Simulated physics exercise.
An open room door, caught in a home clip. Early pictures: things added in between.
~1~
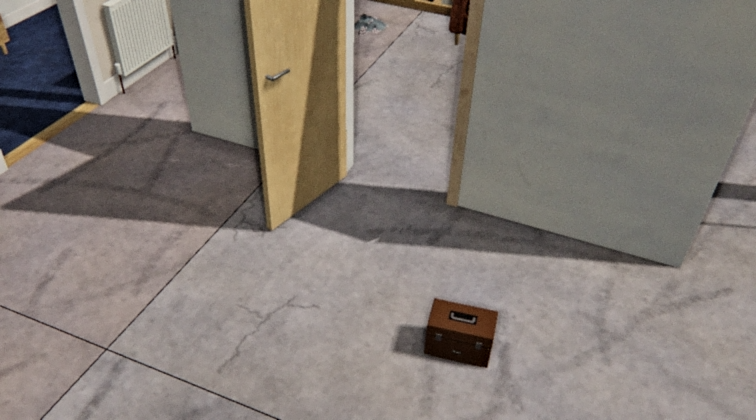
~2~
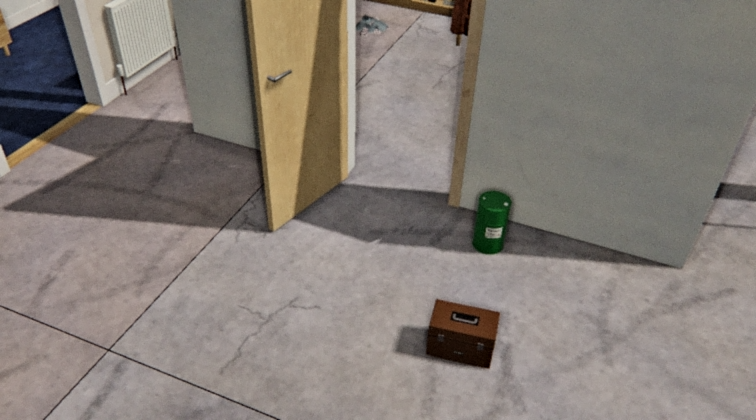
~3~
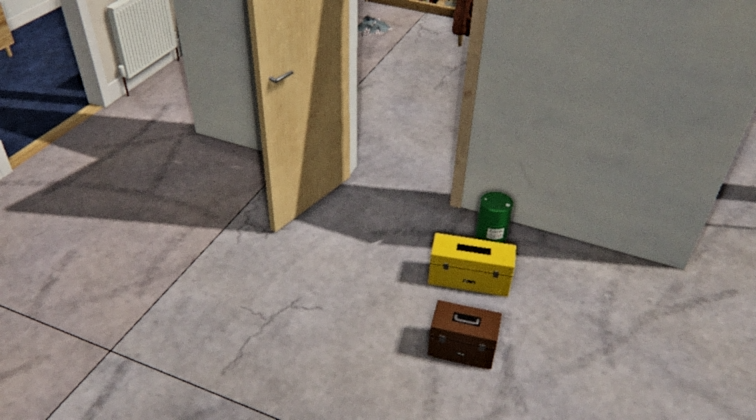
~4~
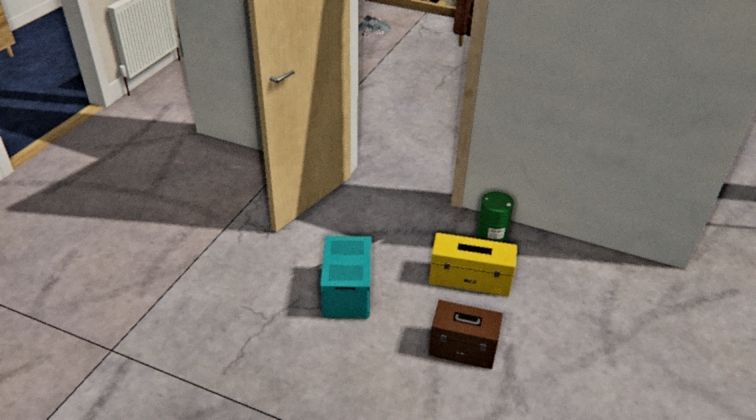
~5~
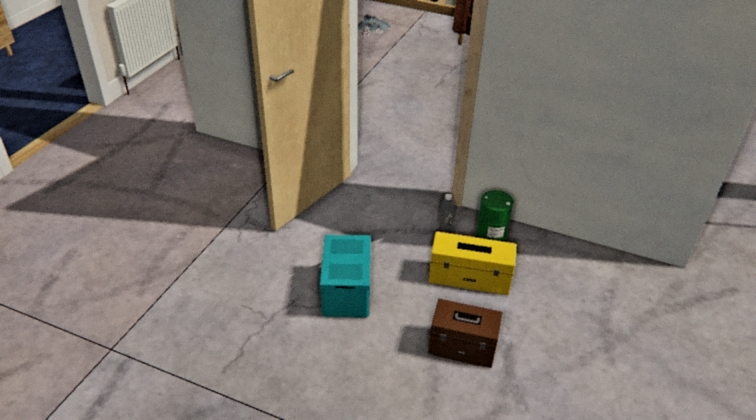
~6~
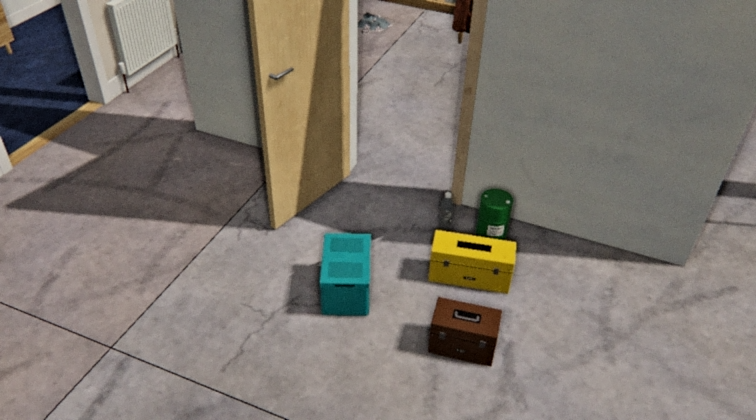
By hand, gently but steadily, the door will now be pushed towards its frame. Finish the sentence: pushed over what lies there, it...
It swings shut.
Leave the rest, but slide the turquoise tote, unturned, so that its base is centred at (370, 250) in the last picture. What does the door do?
After that it finishes its swing.
Then, 0.90 s after the last picture, door 70° open.
Then, 1.50 s after the last picture, door 35° open.
At rest, door 0° open; all 5 in place. Seen from the same camera at the end, grey bottle near (446, 212).
